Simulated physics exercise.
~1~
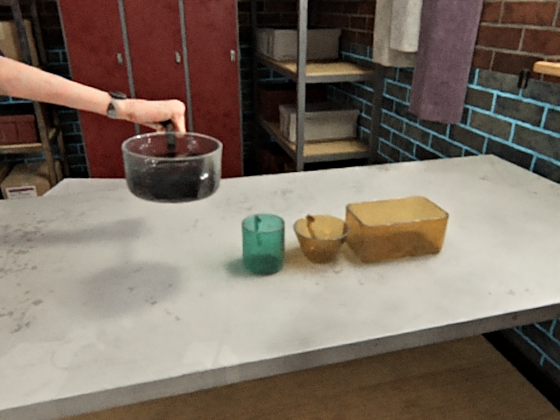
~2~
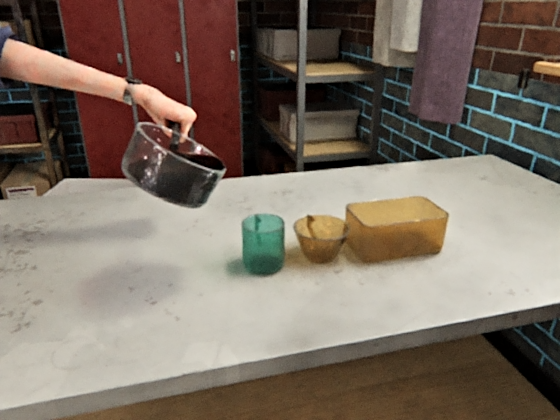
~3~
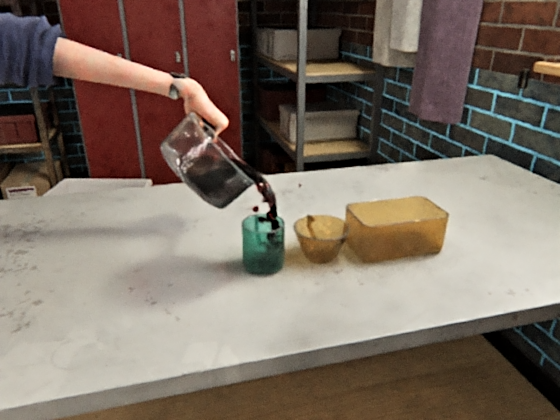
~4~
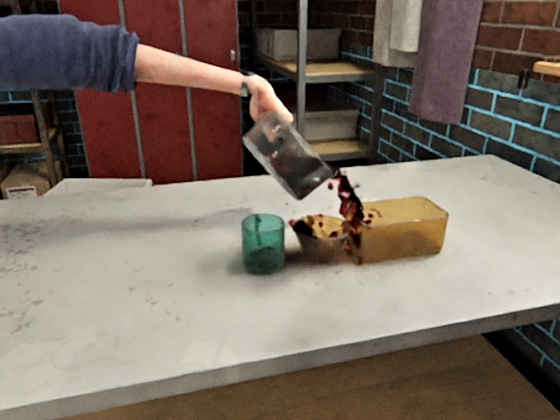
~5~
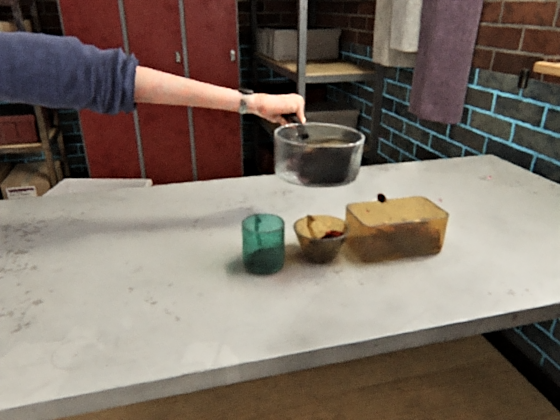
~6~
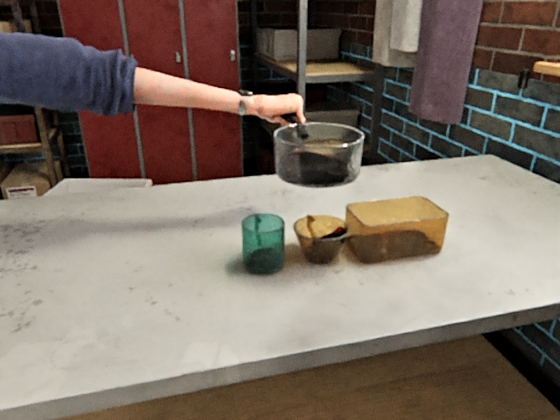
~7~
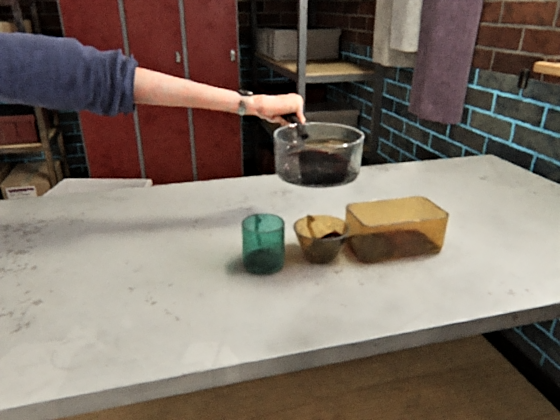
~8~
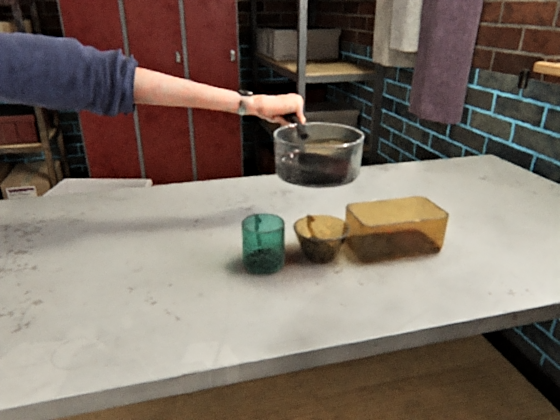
On a pale table top in a room with brick walls and red lockers, a hand tilts a clear saucepan of dark wine and sweeps it right, pouring over a green mug, an amber cup and an amber food box, then levels it above them, some wine still inside.
